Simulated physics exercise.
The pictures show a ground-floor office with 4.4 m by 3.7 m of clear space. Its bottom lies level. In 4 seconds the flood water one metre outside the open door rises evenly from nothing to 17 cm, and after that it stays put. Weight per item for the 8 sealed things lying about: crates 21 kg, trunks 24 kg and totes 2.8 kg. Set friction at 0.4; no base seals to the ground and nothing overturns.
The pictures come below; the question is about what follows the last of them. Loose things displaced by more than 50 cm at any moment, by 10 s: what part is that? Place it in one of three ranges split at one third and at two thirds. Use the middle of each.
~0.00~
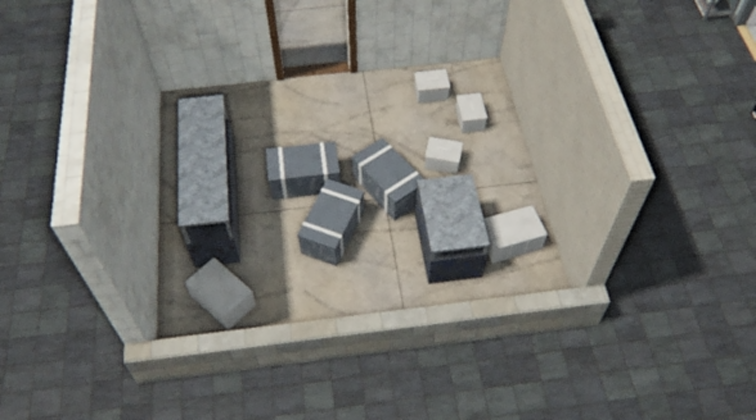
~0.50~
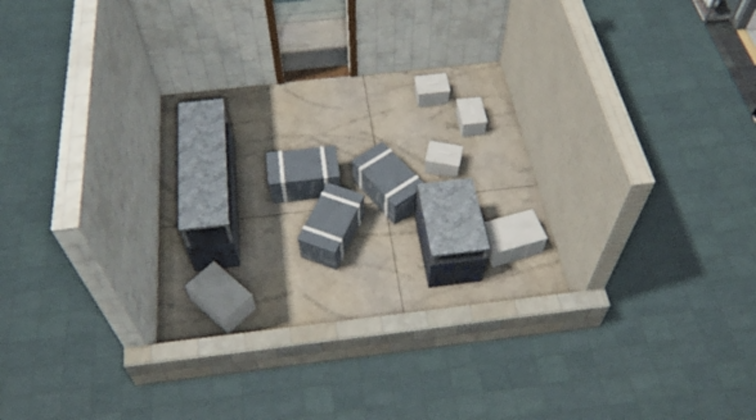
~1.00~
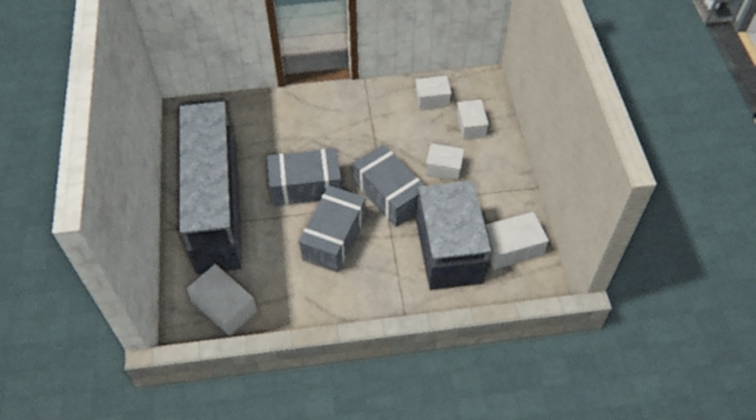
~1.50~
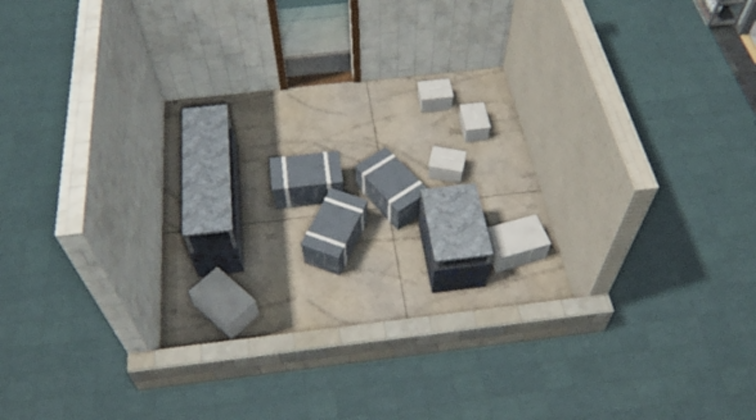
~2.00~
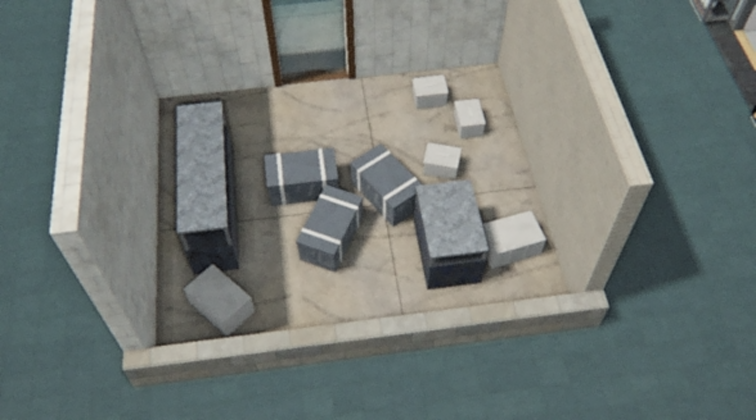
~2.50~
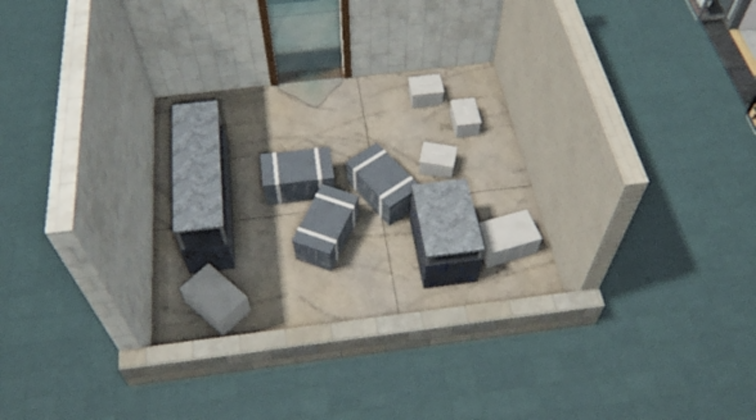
Going by this, the fraction will be in the middle third.
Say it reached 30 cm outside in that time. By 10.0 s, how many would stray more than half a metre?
6.
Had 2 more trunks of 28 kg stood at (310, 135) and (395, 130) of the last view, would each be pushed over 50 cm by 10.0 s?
The first: Farther. The second: Not as far.
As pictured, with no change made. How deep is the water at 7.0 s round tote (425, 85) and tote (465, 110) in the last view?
About 1 and 2 cm.
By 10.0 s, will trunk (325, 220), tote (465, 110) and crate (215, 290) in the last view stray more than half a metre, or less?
Beyond, beyond, within.
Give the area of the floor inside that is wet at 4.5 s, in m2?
Close to 4.0 m2, I'd say.
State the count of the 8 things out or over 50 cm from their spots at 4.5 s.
I make it 0.
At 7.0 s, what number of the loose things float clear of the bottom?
At that time, 1.
After 3.5 s 0 of 8 are over 50 cm from their spots; 0 afloat.
After 4.5 s 0 of 8 are over 50 cm from their spots; 0 afloat.
After 7.0 s 2 of 8 are over 50 cm from their spots; 1 afloat.
After 10.0 s 4 of 8 are over 50 cm from their spots, and 4 have been at some point; 3 afloat.
